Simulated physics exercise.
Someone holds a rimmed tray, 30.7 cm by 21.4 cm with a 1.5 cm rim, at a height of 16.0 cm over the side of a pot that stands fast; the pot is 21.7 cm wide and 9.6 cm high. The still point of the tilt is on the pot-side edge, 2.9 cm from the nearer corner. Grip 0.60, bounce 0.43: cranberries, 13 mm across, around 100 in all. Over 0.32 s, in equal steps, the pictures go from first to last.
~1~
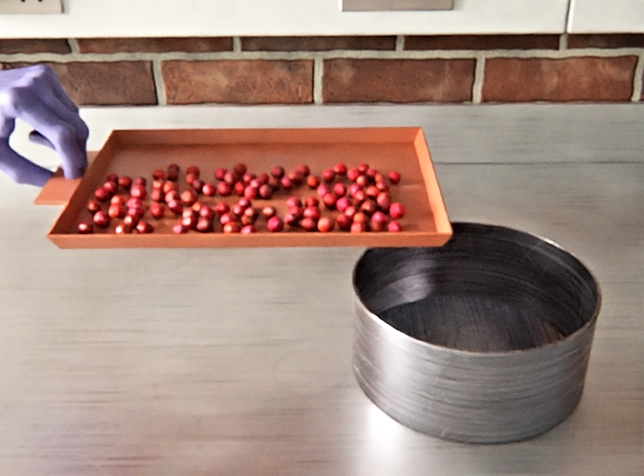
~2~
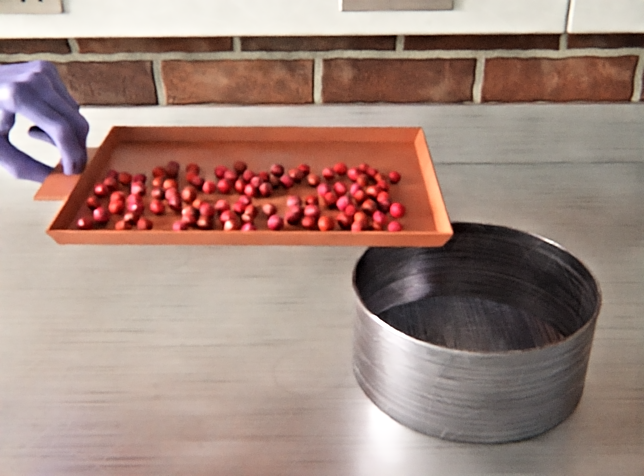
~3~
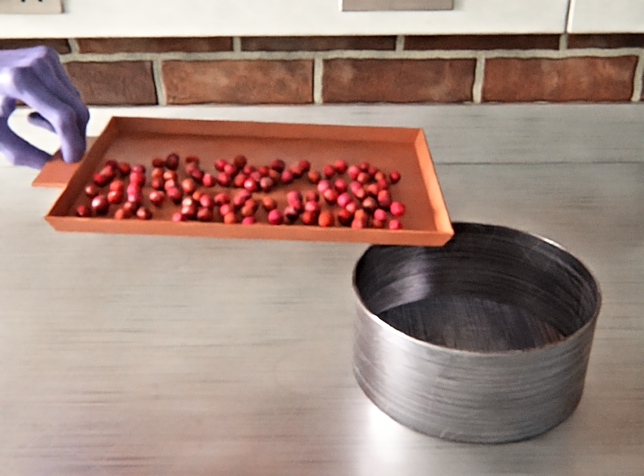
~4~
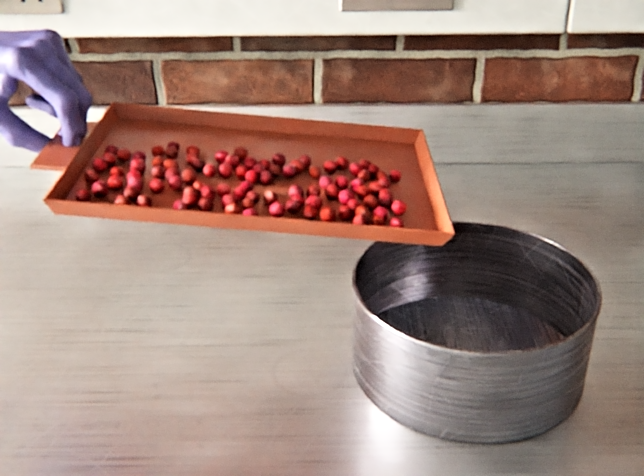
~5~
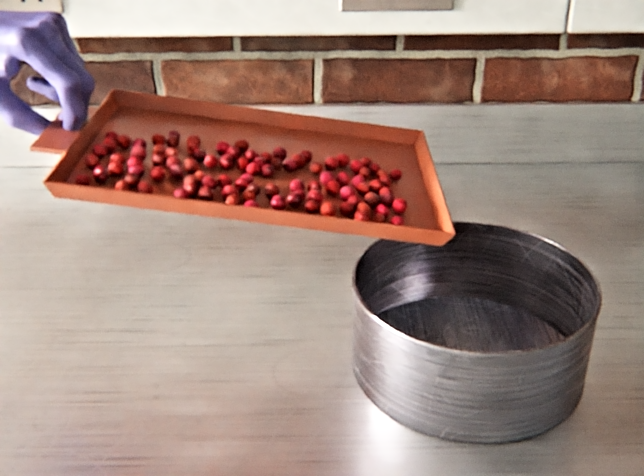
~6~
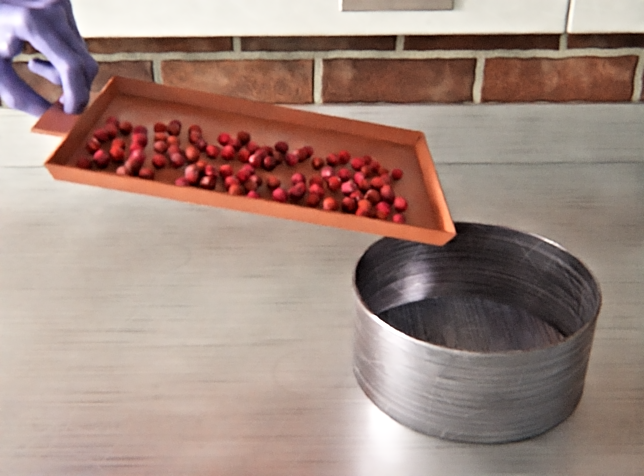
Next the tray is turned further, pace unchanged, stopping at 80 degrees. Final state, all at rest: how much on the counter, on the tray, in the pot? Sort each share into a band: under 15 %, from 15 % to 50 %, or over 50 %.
Counter: From 15 % to 50 %; tray: Under 15 %; pot: Over 50 %.
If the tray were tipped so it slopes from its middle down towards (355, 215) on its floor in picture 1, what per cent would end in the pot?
95 %.
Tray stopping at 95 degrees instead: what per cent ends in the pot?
You'd end up with some 80 % in the pot.
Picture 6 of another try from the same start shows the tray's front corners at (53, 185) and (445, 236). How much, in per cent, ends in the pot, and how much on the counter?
Pot 80, counter 20.
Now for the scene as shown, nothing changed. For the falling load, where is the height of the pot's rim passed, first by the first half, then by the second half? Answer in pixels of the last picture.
The first half passes near (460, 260) and the second half near (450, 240).
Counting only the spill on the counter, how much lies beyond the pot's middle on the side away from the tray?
40 per cent.
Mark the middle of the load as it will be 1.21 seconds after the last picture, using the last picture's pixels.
Estimated load position: Around (419, 175).
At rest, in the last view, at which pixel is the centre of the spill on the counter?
The middle of the spill sits at roughly (433, 268).
Then, 0.72 s after the last picture, tilt 43 degrees; the tray holds 100 %, the pot 0 %.
Then, 1.21 s after the last picture, tilt 65 degrees; the tray holds 95 %, the pot 0 %.
Then, 1.76 s after the last picture, tilt 80 degrees; the tray holds 10 %, the pot 70 %.
In the end, counter 20 %, tray 0 %, pot 80 %.
